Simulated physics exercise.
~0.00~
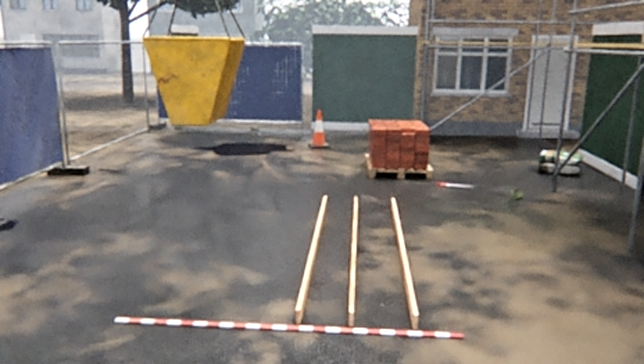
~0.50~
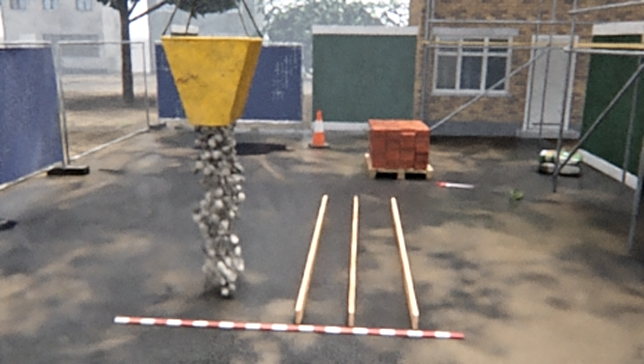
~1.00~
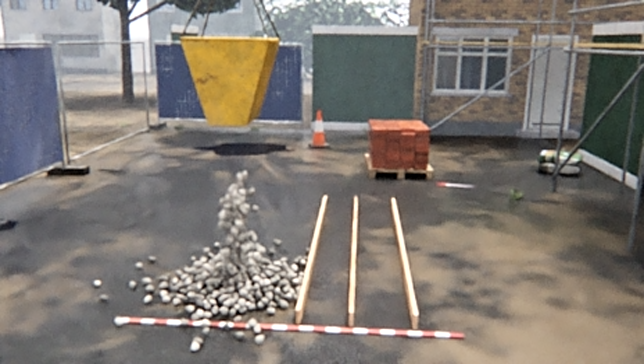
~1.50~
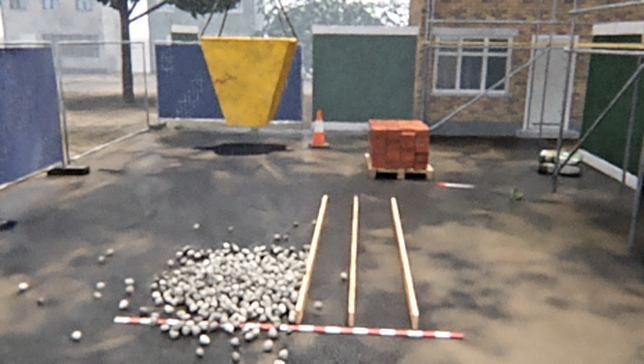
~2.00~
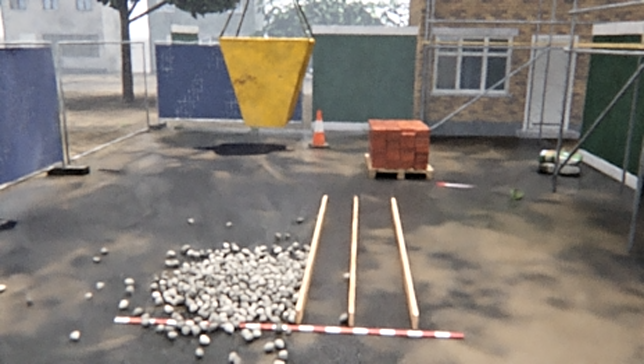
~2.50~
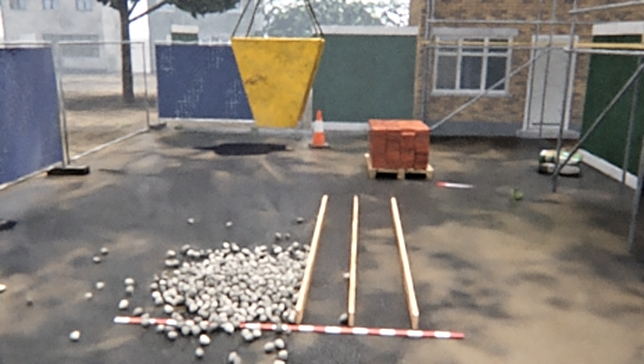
The clip opens on a wet building yard with a yellow skip hanging at the left, three wooden boards lying on the ground and a red and white striped staff across the front. As the skip moves to the right, its bottom opens and a thick column of grey stones pours out. The skip empties while the last stones drop onto a growing heap left of the boards. The heap slumps and spreads, with a few stones rolling clear. The empty skip drifts farther right, and the stones settle, nearly all left of the boards.
